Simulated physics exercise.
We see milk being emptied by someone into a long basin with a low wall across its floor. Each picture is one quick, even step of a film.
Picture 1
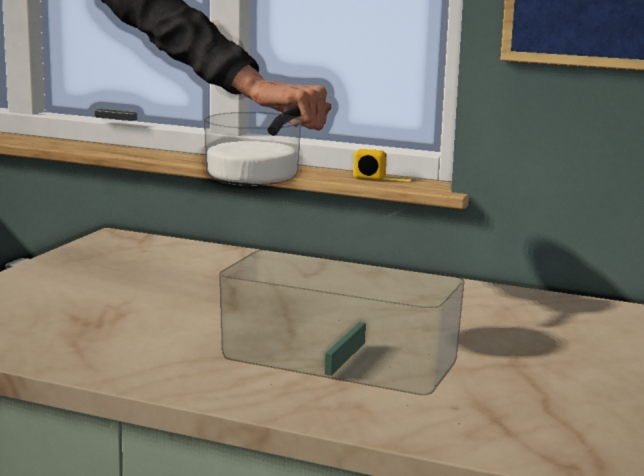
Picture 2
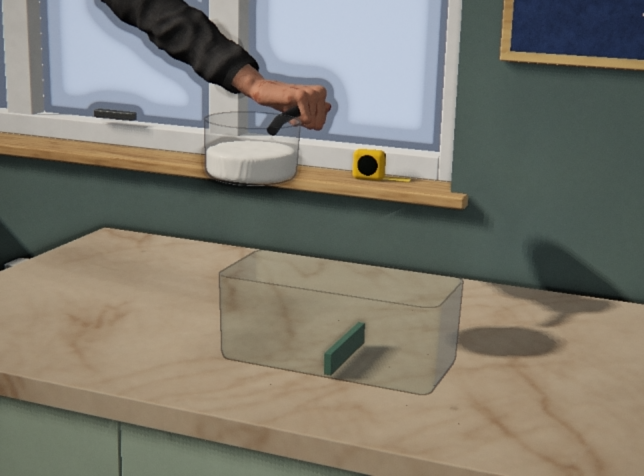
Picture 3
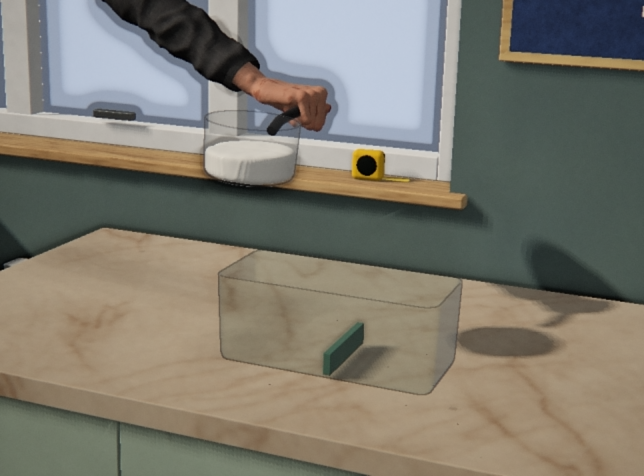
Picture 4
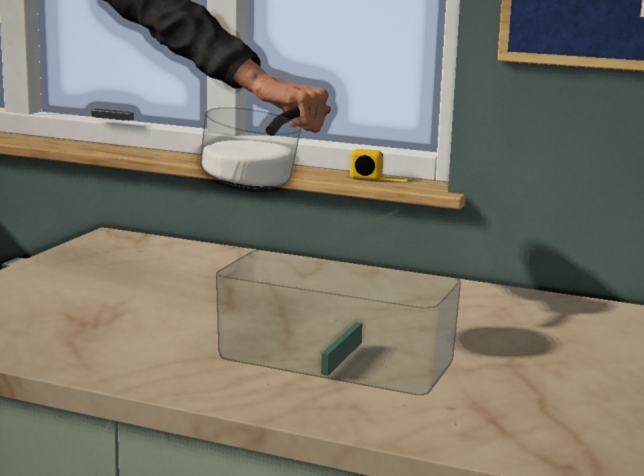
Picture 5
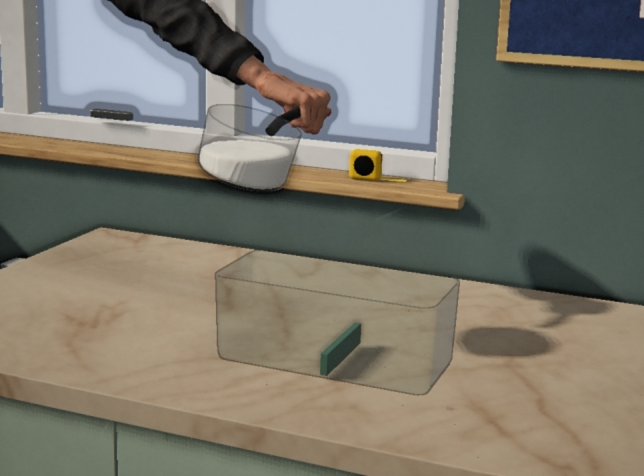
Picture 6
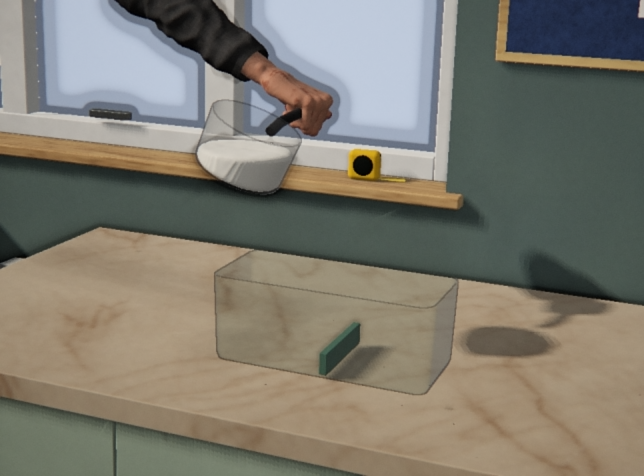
A hand gradually tilts a clear container of white milk above a long transparent basin.
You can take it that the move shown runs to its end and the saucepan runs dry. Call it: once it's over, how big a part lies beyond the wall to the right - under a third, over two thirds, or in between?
Under a third.
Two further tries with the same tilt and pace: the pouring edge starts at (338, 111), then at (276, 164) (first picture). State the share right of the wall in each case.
It comes out at around 90 percent and then around 10 percent.
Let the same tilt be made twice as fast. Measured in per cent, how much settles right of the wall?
It comes to around 10 per cent.
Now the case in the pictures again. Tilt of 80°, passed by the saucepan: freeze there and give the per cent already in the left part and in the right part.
Left 5 %, right 0 %.
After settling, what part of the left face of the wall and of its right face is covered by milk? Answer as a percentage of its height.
Left 50 per cent, right 10.
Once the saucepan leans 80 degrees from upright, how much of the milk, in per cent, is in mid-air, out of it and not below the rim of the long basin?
Some 35 per cent, I'd say.
A moment on, the saucepan is tipped on its side and 61 per cent is still to pour, 3 is left of the wall and 0 right of it.
Next, the saucepan is tipped right over and 14 per cent is still to pour, 59 is left of the wall and 7 right of it.
Then the saucepan is tipped right over and 1 per cent is still to pour, 84 is left of the wall and 11 right of it.
Later the saucepan is tipped right over and 0 per cent is still to pour, 86 is left of the wall and 12 right of it.
Finally, 86 per cent lies left of the wall, 12 right of it and 2 outside.
